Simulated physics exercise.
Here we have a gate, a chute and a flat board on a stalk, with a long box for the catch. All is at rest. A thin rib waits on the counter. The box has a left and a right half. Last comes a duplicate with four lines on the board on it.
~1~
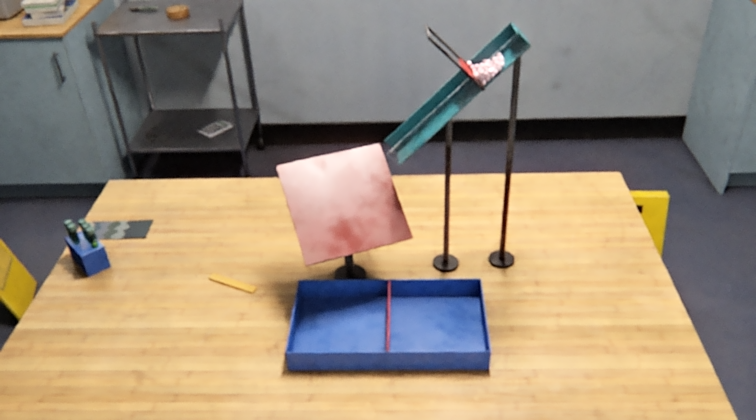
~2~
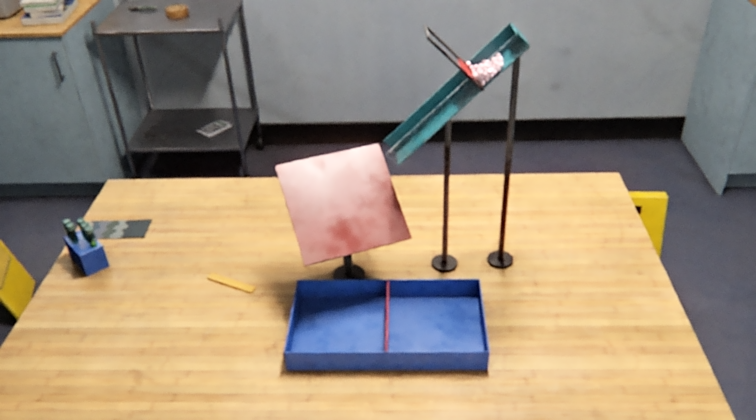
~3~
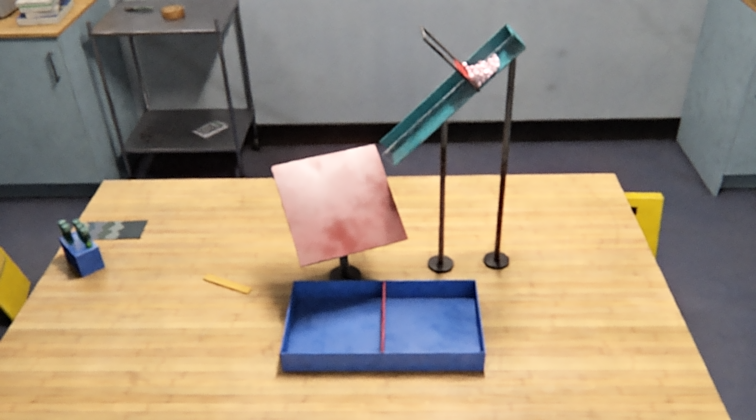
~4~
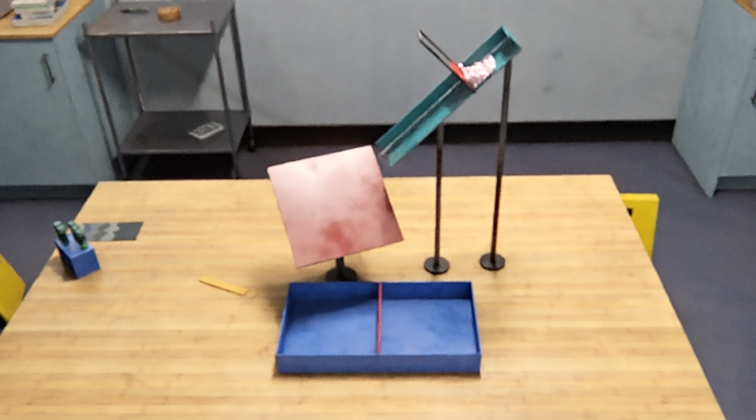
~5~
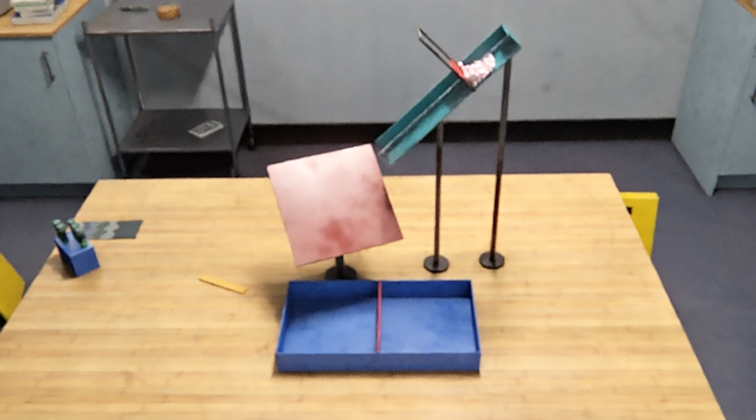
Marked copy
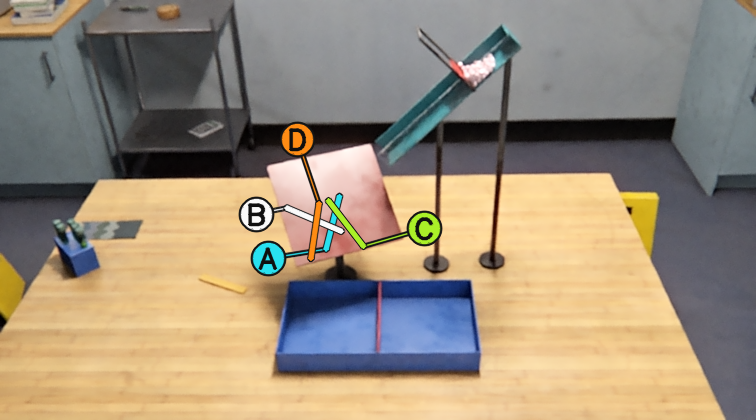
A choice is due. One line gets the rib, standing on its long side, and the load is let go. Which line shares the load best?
Use line B.
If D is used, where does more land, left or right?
The left half.
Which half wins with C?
Right.
On the marked copy, line A from (339, 196) to (326, 249); line B from (286, 208) to (341, 231); line C from (328, 200) to (363, 246); line D from (319, 203) to (310, 258).
With A, of what is caught, almost all in the left half, about a tenth in the right.
With B, of what is caught, roughly half in the left half, roughly half in the right.
With C, of what is caught, about a tenth in the left half, almost all in the right.
With D, of what is caught, almost all in the left half, about a tenth in the right.
